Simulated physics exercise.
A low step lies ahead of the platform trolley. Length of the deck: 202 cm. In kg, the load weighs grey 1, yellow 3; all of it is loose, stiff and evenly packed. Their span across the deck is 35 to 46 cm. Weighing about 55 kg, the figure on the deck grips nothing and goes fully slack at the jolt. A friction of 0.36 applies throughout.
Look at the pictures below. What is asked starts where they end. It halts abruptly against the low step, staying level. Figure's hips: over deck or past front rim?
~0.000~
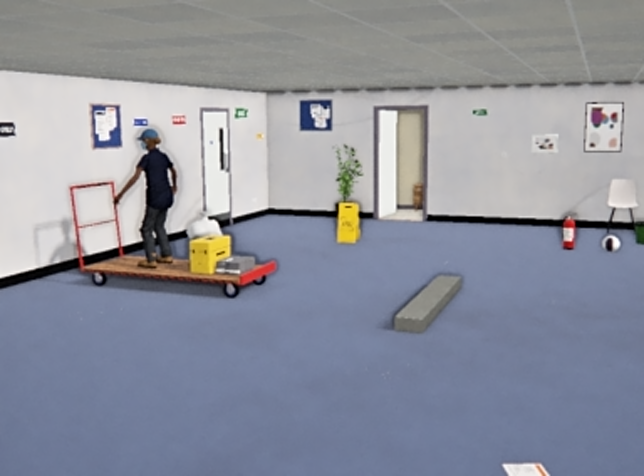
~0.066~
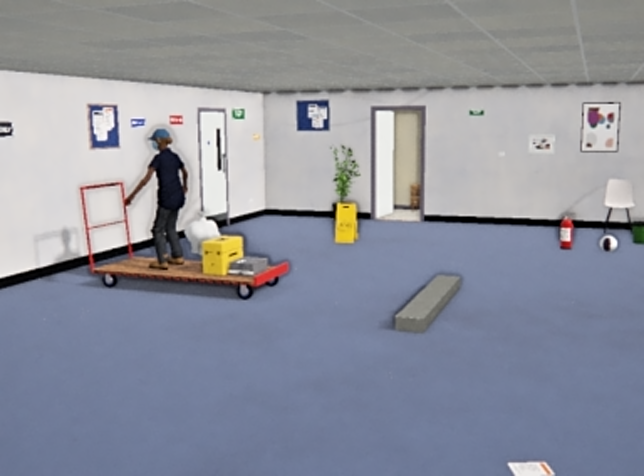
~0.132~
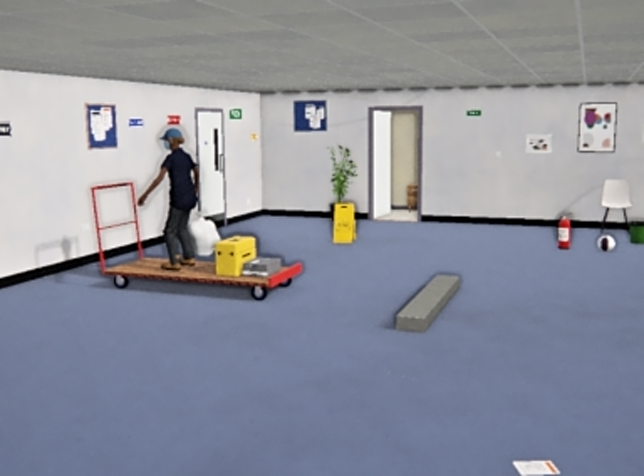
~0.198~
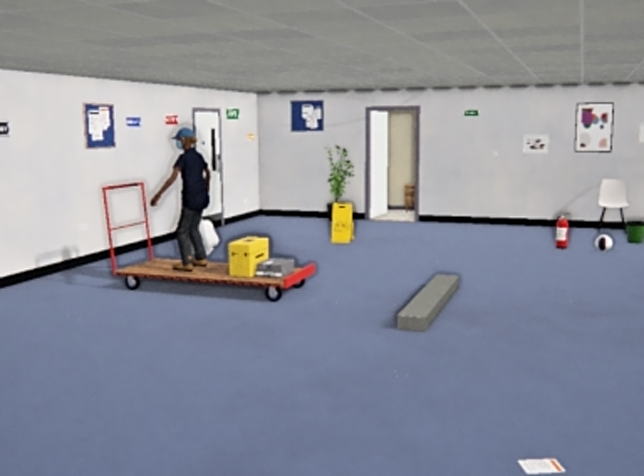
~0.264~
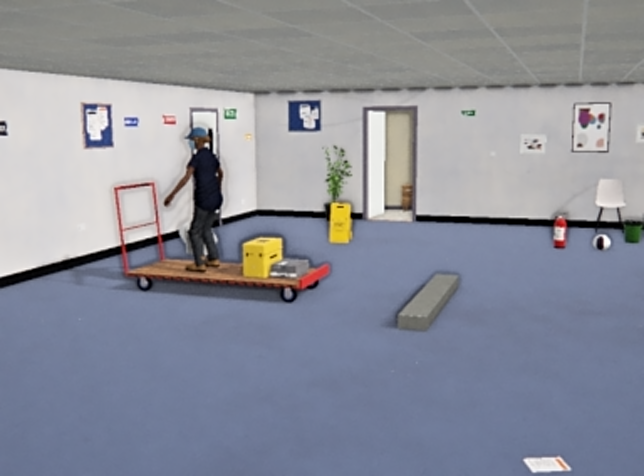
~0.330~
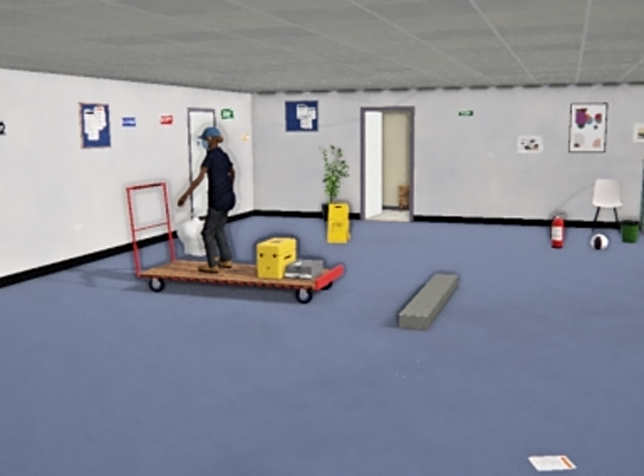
Past front rim.
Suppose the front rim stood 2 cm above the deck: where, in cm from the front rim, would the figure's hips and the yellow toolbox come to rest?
Hips 30 past, yellow 50 past.
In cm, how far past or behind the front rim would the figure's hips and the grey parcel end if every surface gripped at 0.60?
Hips 40 past, grey 20 behind.
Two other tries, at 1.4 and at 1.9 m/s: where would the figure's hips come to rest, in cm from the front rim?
First 80 cm behind, then 40 cm behind.
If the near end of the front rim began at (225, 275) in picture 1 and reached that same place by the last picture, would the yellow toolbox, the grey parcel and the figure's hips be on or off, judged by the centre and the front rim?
Result: Yellow secure, grey secure, hips gone.
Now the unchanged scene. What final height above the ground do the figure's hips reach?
Around 10 centimetres high.
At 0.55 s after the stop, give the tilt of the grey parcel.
I'd put the tilt at close to 0°.
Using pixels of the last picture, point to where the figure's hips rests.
(463, 298).
The wheels strike at 0.74 s.
After 0.99 s the figure's hips are 56 cm behind the rim, near (374, 228) in the last picture's view.
After 1.29 s the figure's hips are 13 cm behind the rim, near (416, 250) in the last picture's view.
After 1.74 s the figure's hips are 29 cm past the rim, near (458, 289) in the last picture's view.
At rest, 4.2 s, past the rim, the figure's hips; behind it, grey parcel and yellow toolbox.
